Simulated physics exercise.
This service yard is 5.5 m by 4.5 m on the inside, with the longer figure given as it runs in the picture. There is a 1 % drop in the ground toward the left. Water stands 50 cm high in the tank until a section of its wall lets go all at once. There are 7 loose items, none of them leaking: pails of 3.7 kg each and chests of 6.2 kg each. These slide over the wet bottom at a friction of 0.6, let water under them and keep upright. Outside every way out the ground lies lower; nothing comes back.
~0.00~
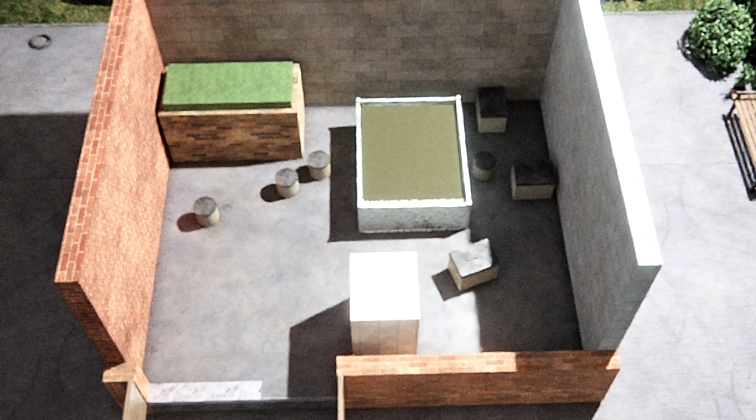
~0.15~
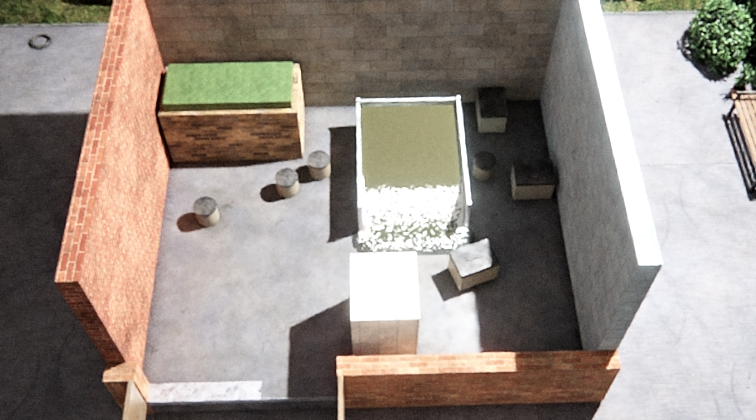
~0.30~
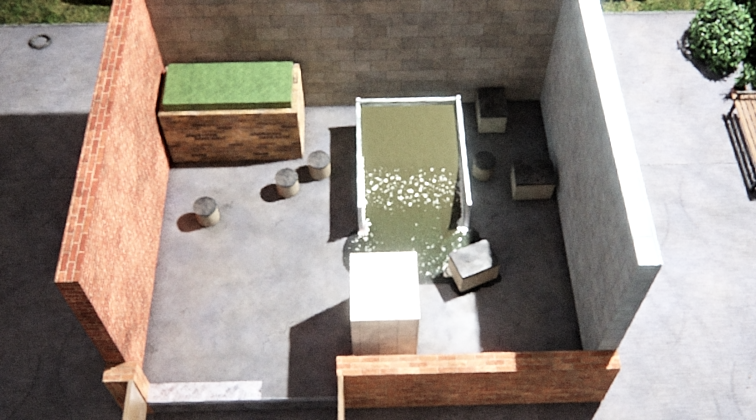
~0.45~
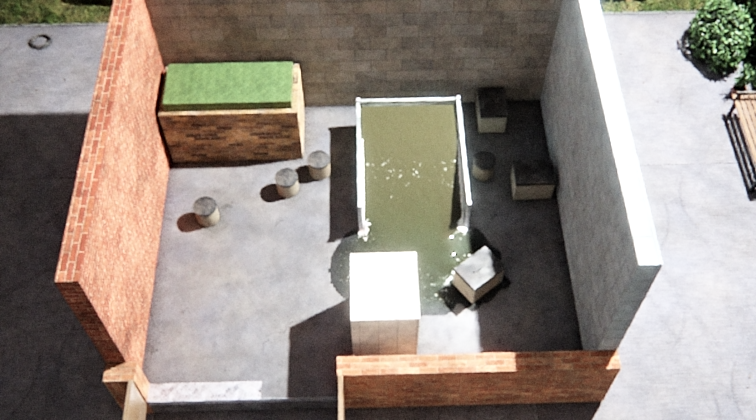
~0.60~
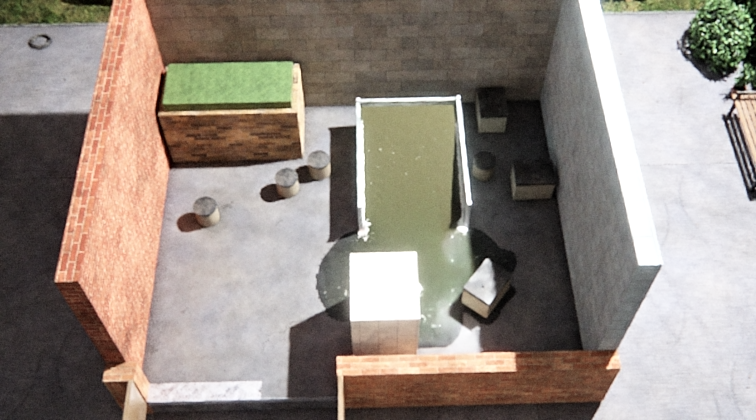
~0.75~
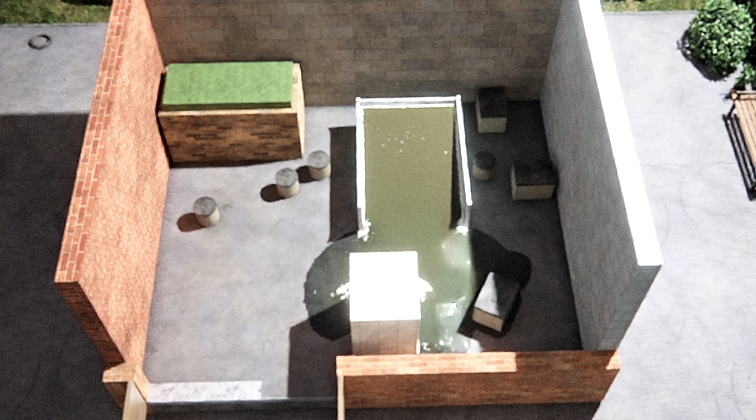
At the start, a raised tank of murky water stands in a walled yard among small round and square blocks. Its near side gives way and water pours out in white froth, then spreads around the pale block in front, while one square block slides and turns toward the lower right.
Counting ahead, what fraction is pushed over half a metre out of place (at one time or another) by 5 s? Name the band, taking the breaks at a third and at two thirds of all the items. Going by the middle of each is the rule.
The answer is the middle band, one to two thirds.
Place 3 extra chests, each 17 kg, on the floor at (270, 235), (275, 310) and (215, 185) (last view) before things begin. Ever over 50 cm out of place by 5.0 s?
Result, in sequence: Below the mark / above the mark / below the mark.
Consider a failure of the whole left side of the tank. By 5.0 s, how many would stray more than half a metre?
Result: 5 of them.
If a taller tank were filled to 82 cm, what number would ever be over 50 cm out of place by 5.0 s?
That would give 4.
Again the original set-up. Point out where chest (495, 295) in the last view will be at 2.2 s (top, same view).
Around (568, 303).
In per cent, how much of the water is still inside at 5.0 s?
Remaining: Approx. 88 per cent.
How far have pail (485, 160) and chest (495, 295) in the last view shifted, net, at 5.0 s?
Distances: 60 cm; 200 cm.
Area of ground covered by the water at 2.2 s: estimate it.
Wet area: Approx. 14 m2.
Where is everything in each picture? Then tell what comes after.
A chest at (475, 257) rests on the ground; a pail at (205, 206) rests on the ground; water covers 2.4 m2; 0 of 7 have shifted, in the first frame.
A chest at (475, 257), on the bottom; a pail at (205, 206) rests on the ground; 3.1 m2 under water; 0 of 7 have shifted, in the second frame.
A chest at (475, 258) rests on the ground; a pail at (205, 206) rests on the ground; 3.8 m2 under water; 0 of 7 have shifted, in the third frame.
A chest at (480, 268), on the bottom, 17 cm from its start; a pail at (205, 206), on the bottom; water covers 4.5 m2; 1 of 7 have shifted, in the fourth frame.
A chest at (488, 281), on the bottom, 38 cm from its start; a pail at (205, 206), on the bottom; water covers 5.4 m2; 1 of 7 have shifted, in the fifth frame.
A chest at (497, 295) rests on the ground, 60 cm from its start; a pail at (205, 206), on the bottom; 6.3 m2 under water; 1 of 7 have shifted, in the sixth frame.
After 1.1 s 1 of 7 are over 50 cm from their spots; 0 afloat.
After 2.2 s 1 of 7 are over 50 cm from their spots; 1 afloat.
After 3.5 s 1 of 7 are over 50 cm from their spots; 1 afloat.
After 5.0 s 3 of 7 are over 50 cm from their spots, and 3 have been at some point; 4 afloat.
